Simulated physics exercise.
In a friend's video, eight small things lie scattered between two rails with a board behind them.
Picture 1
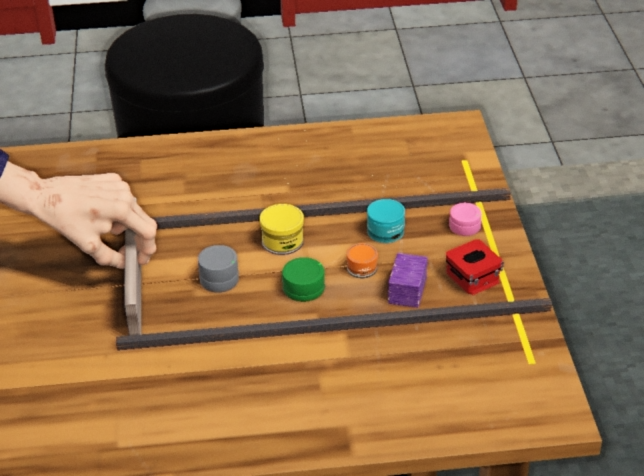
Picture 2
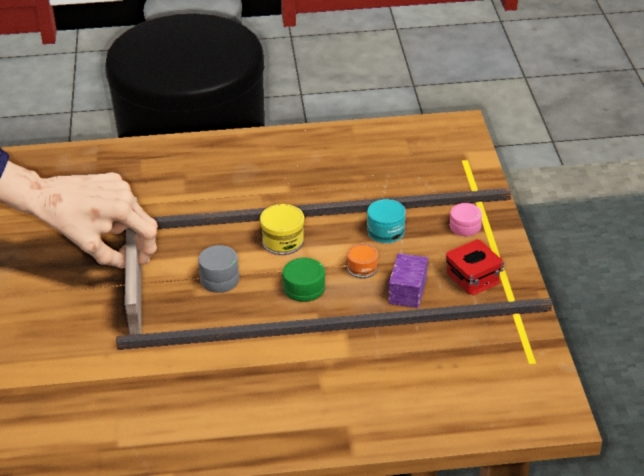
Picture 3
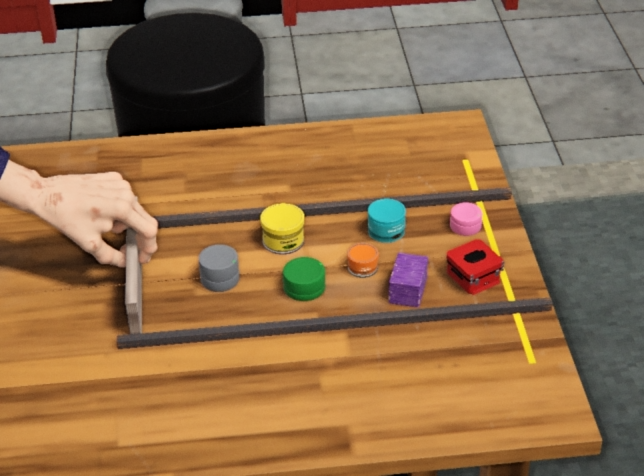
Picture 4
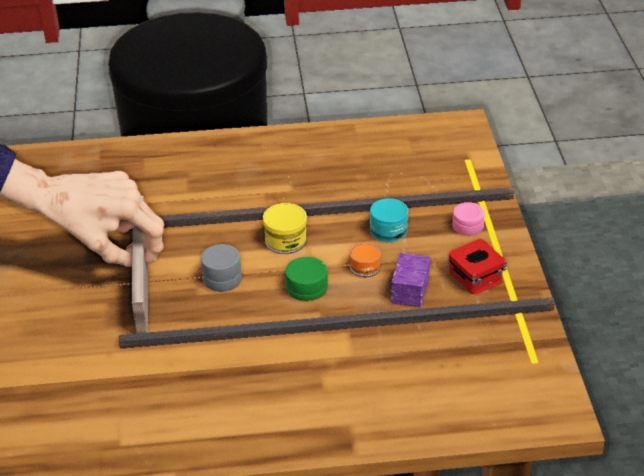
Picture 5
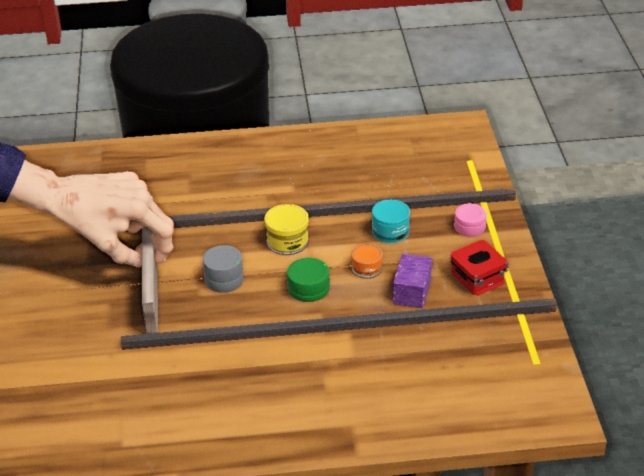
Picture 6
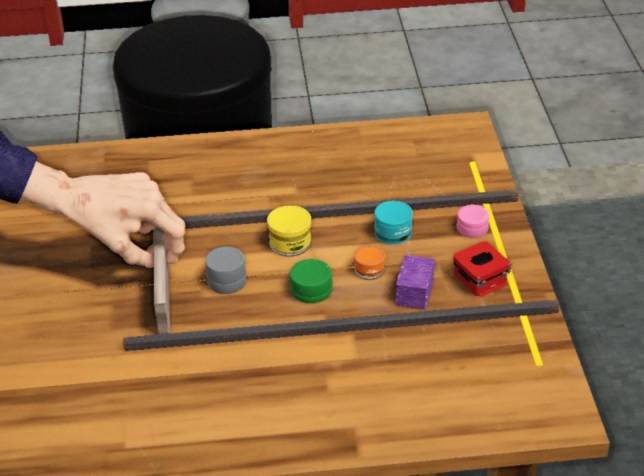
A hand in a dark sleeve grips an upright grey board at the left of a wooden table, seen from above at an angle, with a black round stool and tiled floor behind. Between two dark rails sit grey, yellow, green, orange, turquoise and pink round containers, a purple block and a red case near yellow tape at right. After staying still, the hand slides the board slightly right towards the untouched objects, while the view shifts very slightly.
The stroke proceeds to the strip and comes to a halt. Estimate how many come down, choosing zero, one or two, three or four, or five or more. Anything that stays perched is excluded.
The count that comes down is five or more.
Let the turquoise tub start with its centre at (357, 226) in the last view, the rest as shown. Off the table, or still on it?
Well, from there it does not stay.
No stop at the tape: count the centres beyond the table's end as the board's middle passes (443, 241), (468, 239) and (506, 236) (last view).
In order, that gives 1, then 2, then 5.
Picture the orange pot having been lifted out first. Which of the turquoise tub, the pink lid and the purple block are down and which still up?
I'd say the turquoise tub does not stay, the pink lid does not stay, and the purple block does not stay.
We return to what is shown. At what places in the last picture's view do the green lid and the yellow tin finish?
Middles: Around (533, 272) and around (514, 212).
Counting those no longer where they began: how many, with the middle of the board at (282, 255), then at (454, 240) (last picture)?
First 3, then 8.
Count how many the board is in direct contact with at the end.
That makes 3.
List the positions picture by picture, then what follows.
The first frame shows pink lid (465, 220); red case (473, 268); purple block (408, 280); board (133, 266); tape (495, 253).
The second frame shows red case (474, 268); turquoise tub (386, 221).
The third frame shows purple block (408, 280); yellow tin (283, 229).
The fourth frame shows pink lid (469, 219); board (140, 264).
The fifth frame shows red case (478, 268); orange pot (367, 261).
The sixth frame shows pink lid (473, 221); red case (481, 269); purple block (415, 282); board (161, 265); tape (503, 254).
A little later, none off yet; pink lid at rest near (473, 221); red case at rest near (481, 269); purple block at rest near (415, 282).
Next, none off yet; pink lid moving near (480, 221); red case moving near (490, 268); purple block shifted about its own width near (459, 282).
When it is over, the number that fall off is five or more; down, orange pot, turquoise tub, purple block, red case and pink lid.
